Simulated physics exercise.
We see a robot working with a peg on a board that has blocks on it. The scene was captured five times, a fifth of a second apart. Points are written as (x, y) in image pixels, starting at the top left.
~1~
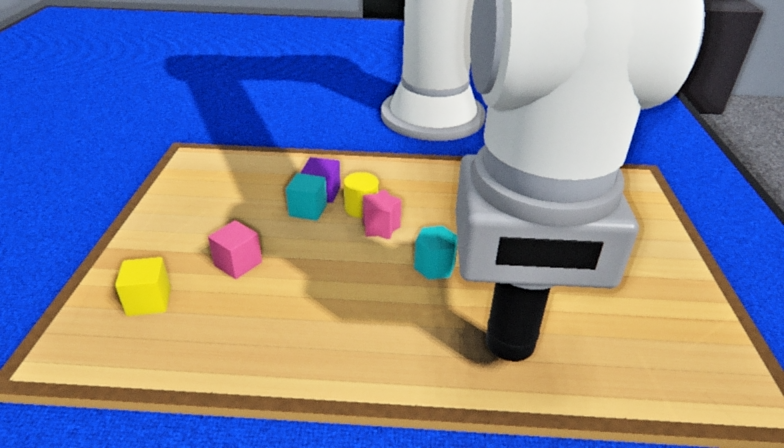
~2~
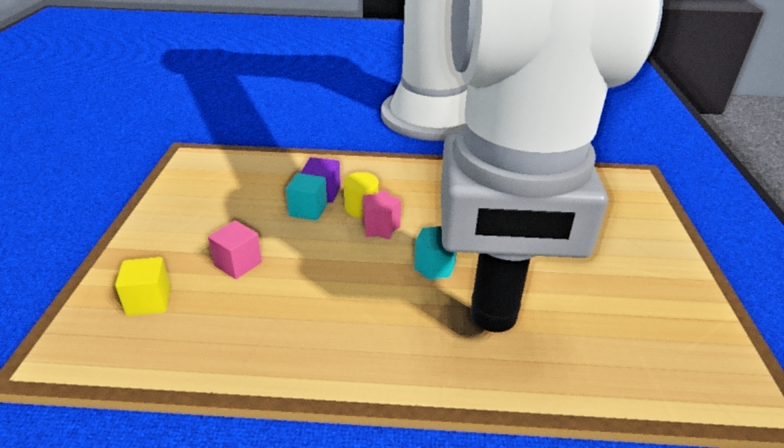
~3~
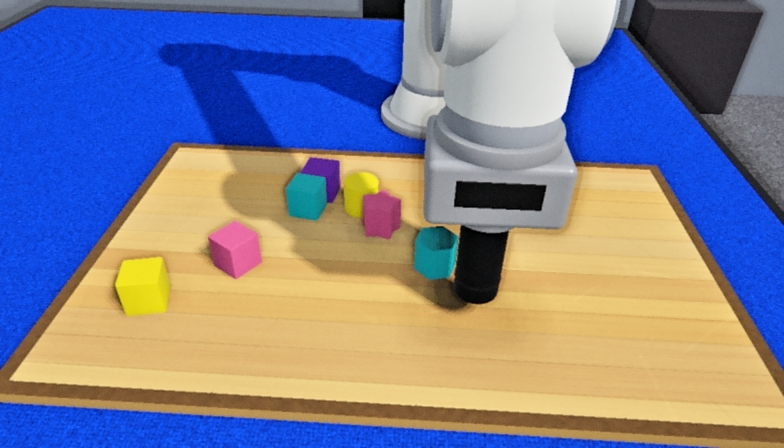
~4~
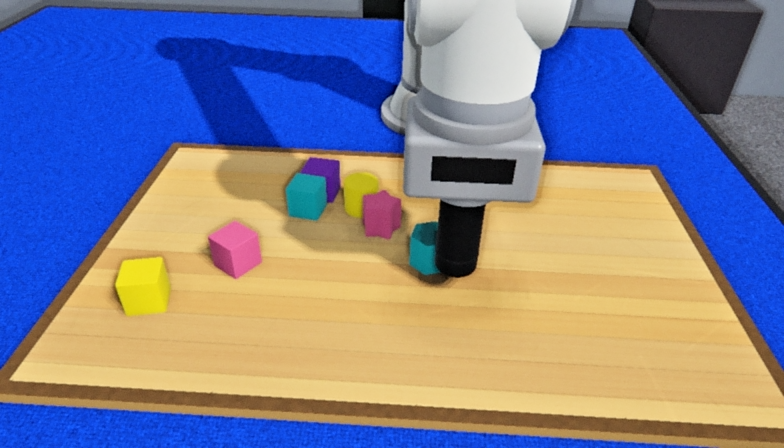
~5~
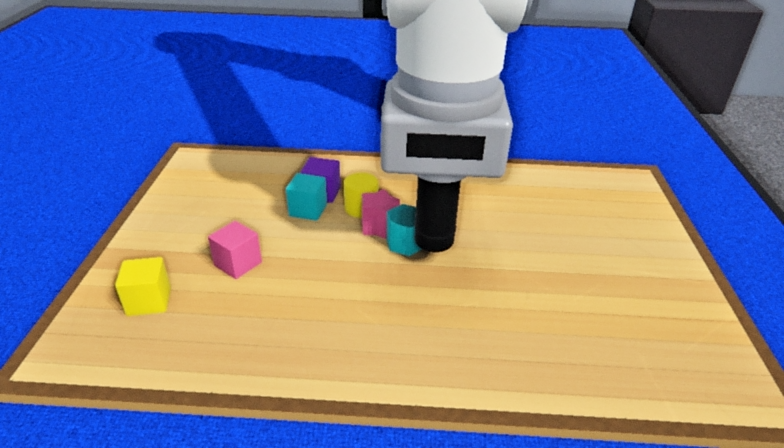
The robot's black peg moves up and left, pushing a turquoise block toward other blocks.
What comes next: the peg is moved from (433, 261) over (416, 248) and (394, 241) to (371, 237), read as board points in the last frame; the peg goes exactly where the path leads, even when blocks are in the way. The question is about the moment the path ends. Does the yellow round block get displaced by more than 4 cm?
Yes - that is the case.
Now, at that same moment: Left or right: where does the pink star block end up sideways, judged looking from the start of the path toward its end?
It goes toward the right-hand side.
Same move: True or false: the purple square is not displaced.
This is false.
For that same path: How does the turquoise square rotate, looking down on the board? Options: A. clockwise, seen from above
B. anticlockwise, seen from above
Correct choice: B.
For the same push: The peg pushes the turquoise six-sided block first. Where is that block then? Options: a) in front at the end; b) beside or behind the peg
a - in front at the end.
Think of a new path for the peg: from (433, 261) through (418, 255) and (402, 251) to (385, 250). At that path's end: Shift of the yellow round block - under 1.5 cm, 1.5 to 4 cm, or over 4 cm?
It ends 1.5 to 4 cm from its spot.
The first path, step by step. Halfway along, peg at (405, 224); purple square at (317, 165); yellow round block at (348, 171); pink star block at (351, 188); turquoise six-sided block at (376, 201), turned 15° anticlockwise.
At the end, peg at (371, 218); turquoise square at (301, 181), turned 20° anticlockwise; purple square at (311, 161), turned 15° anticlockwise; yellow round block at (343, 160); pink star block at (336, 176), turned 30° clockwise; turquoise six-sided block at (348, 193).
